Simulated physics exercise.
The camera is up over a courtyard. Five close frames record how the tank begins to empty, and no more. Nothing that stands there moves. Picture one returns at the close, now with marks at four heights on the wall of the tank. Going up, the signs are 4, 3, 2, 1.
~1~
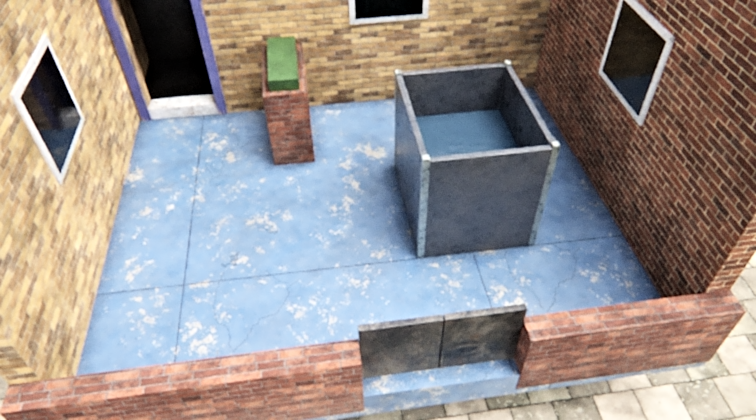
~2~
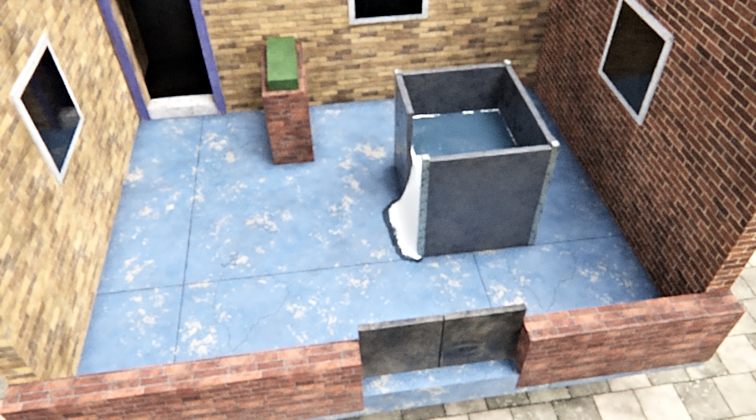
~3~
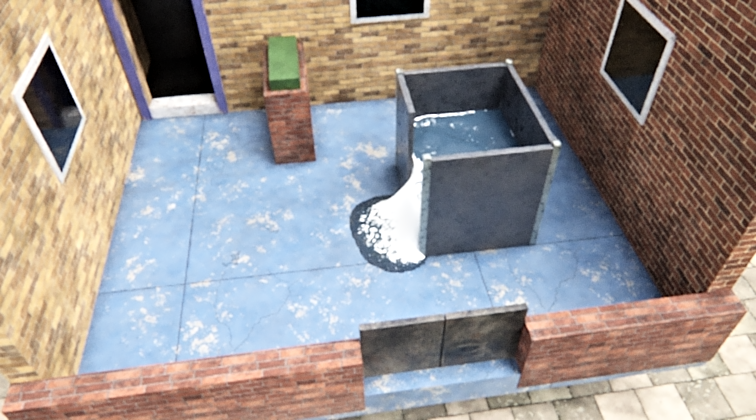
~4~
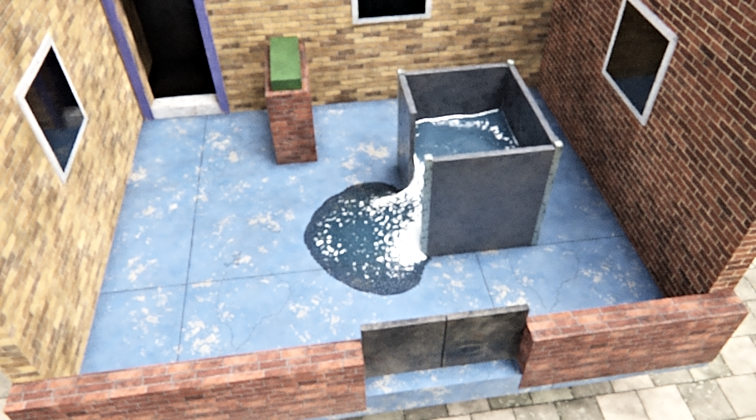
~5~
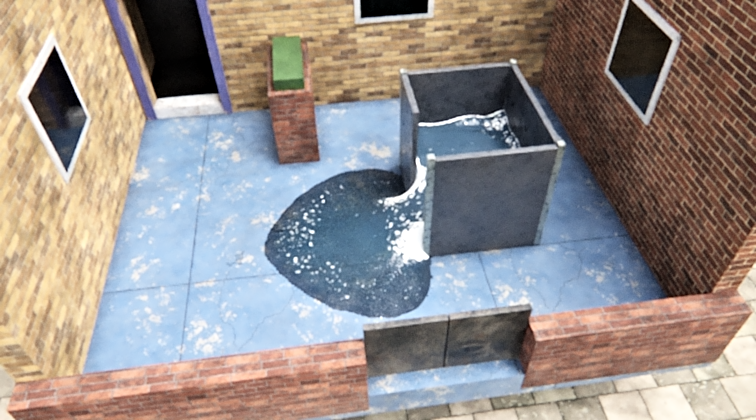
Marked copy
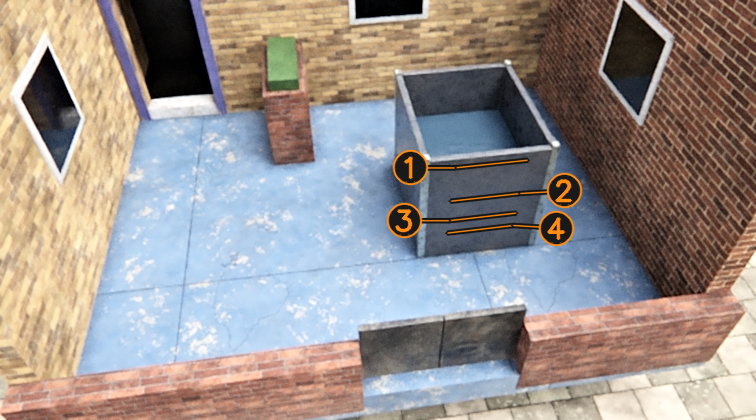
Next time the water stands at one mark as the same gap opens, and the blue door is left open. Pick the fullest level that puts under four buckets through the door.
Mark 2.
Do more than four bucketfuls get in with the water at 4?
No.
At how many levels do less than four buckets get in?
Three of the four.
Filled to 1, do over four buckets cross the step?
Yes, it does.
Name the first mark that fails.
1.
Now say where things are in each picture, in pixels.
In the first frame, water in the tank at rest, its middle at (465, 151); foot of the blue doorway at (186, 116); shut gate at (442, 324).
In the second frame, front seen at (398, 203), 1 % of the ground wet.
In the third frame, front seen at (363, 207), 3 % of the ground wet.
In the fourth frame, front seen at (314, 228), 7 % of the ground wet.
In the fifth frame, front seen at (272, 245), 12 % of the ground wet.
On the marked copy, 1 at (491, 164); 2 at (485, 197); 3 at (482, 216); 4 at (480, 229); from the bottom up 4, 3, 2, 1.
For mark 1, about 13 bucketfuls get in.
For mark 2, a bucket or two gets in.
For mark 3, nothing gets over.
For mark 4, nothing gets over.
